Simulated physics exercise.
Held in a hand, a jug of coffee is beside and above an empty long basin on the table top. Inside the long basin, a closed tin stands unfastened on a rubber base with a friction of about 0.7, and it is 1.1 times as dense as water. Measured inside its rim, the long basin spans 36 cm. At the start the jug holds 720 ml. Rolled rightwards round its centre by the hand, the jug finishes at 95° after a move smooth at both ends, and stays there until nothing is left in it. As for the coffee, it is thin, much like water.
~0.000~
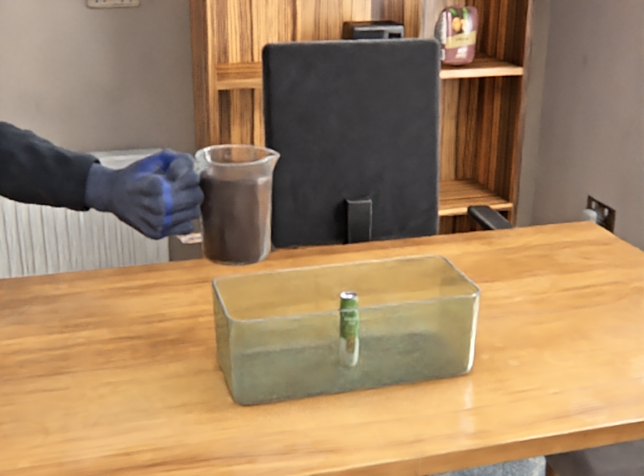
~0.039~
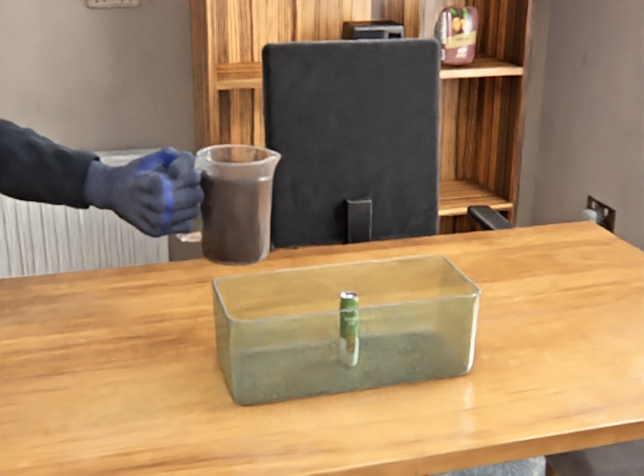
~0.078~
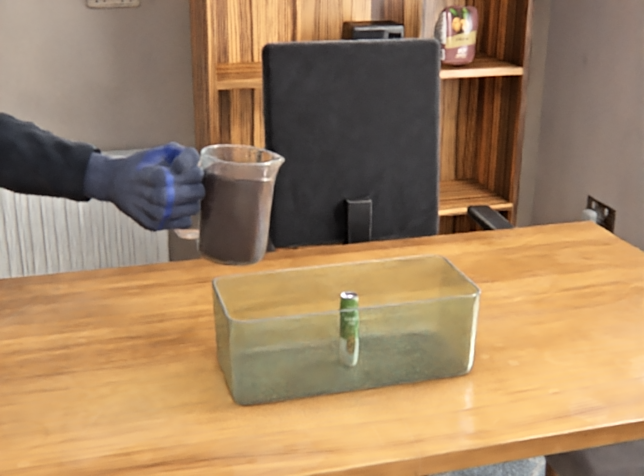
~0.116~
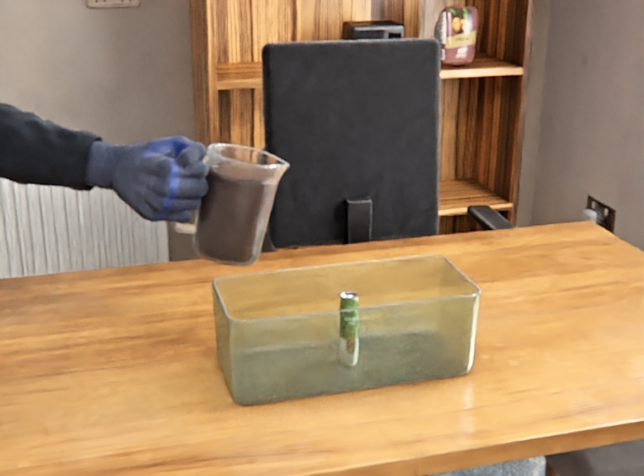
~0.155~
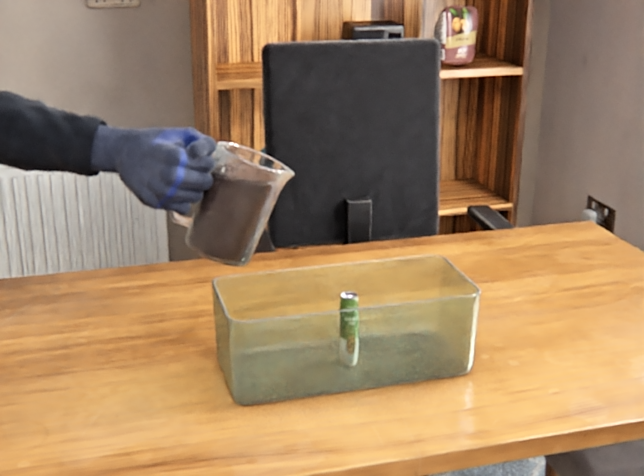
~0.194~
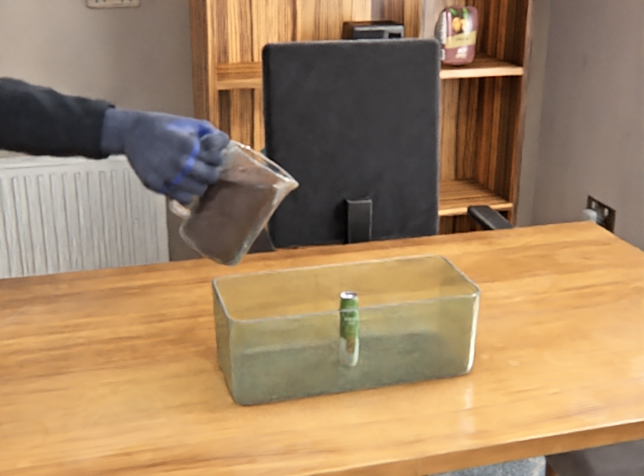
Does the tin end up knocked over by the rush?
It comes down.
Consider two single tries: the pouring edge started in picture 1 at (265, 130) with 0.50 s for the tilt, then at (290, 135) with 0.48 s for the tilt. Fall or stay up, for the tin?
First it tips over; then it tips over.
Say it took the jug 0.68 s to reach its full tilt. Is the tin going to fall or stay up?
In that case the tin overturns.
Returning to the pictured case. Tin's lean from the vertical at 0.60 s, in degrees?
I'd say it is close to 10 degrees off upright.
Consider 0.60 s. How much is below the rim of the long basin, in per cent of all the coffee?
Around 46 parts in a hundred.
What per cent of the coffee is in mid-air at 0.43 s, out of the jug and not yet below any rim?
Near 24 per cent at that moment.
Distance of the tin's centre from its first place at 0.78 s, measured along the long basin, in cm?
I'd put it at around 9 centimetres.
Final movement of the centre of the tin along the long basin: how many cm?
About 11.5 cm.
Then, 0.43 s in, the tilt is 92° and 68 per cent is still to pour; the tin stands where it began.
Then, 0.60 s in, the tilt is 95° and 35 per cent is still to pour; the tin leans 8°.
Then, 0.78 s in, the tilt is 95° and 14 per cent is still to pour; the tin leans 34°.
Then, 0.98 s in, the tilt is 95° and 6 per cent is still to pour; the tin lies on its side.
Finally, the tin lies on its side.
